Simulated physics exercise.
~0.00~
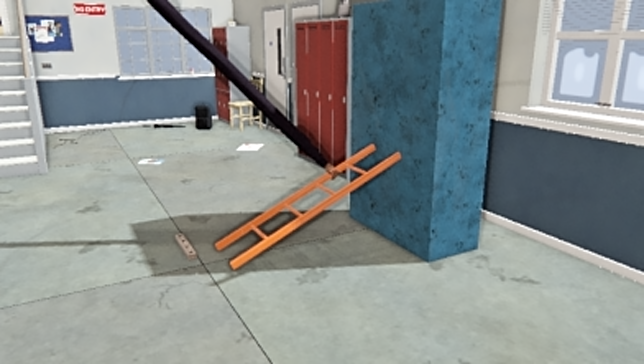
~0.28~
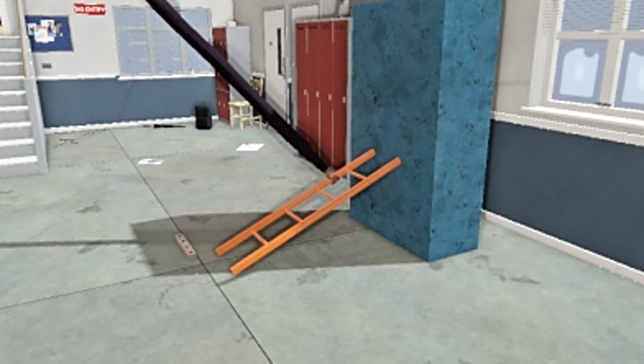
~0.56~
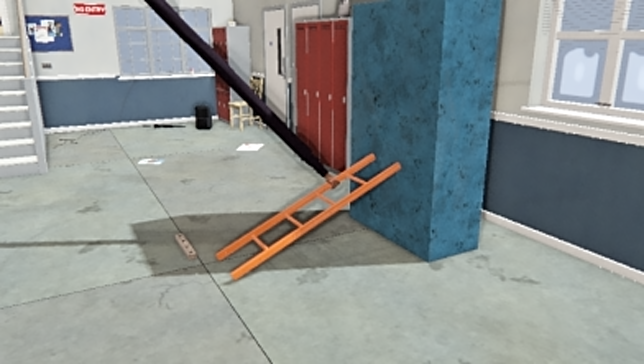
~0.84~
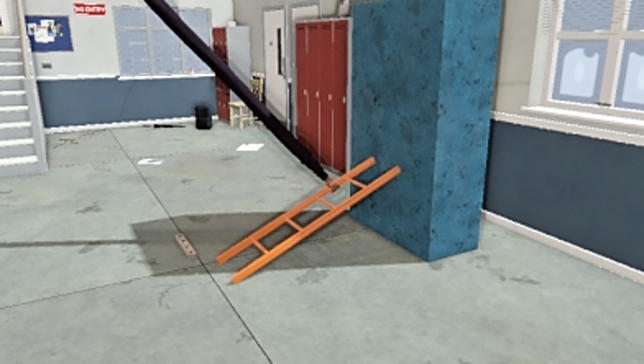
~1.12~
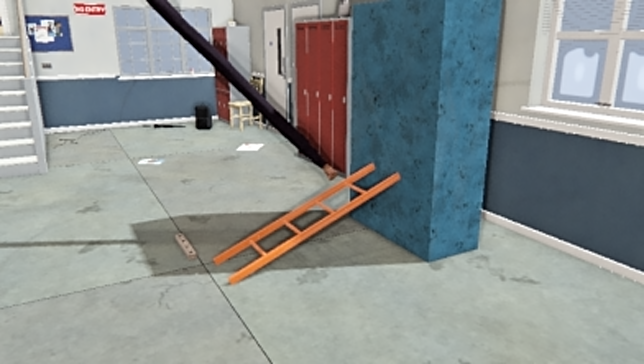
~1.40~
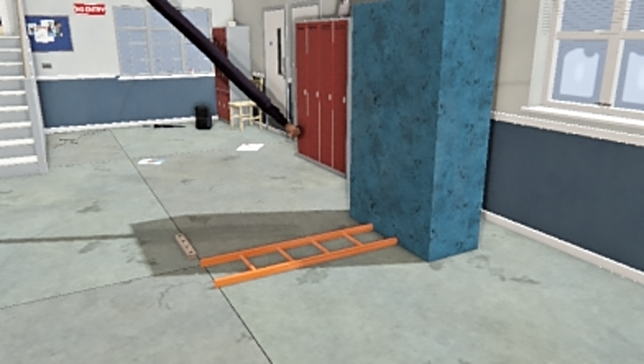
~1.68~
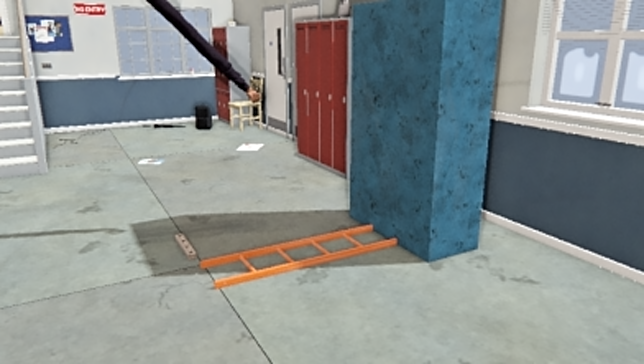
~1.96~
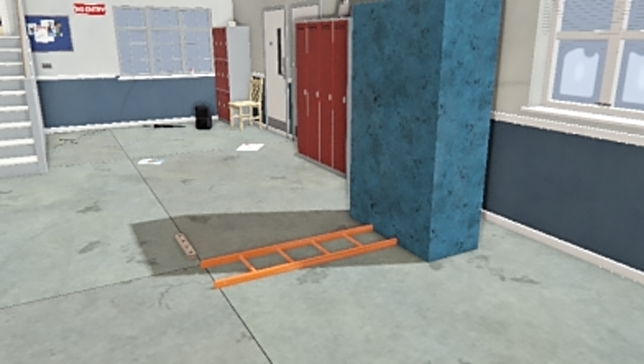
A dark, thin arm lowered an orange ladder at a slant against a tall blue cupboard, then let go and drew back. The ladder slipped down and ended up lying flat on the hard floor, its far end by the cupboard.
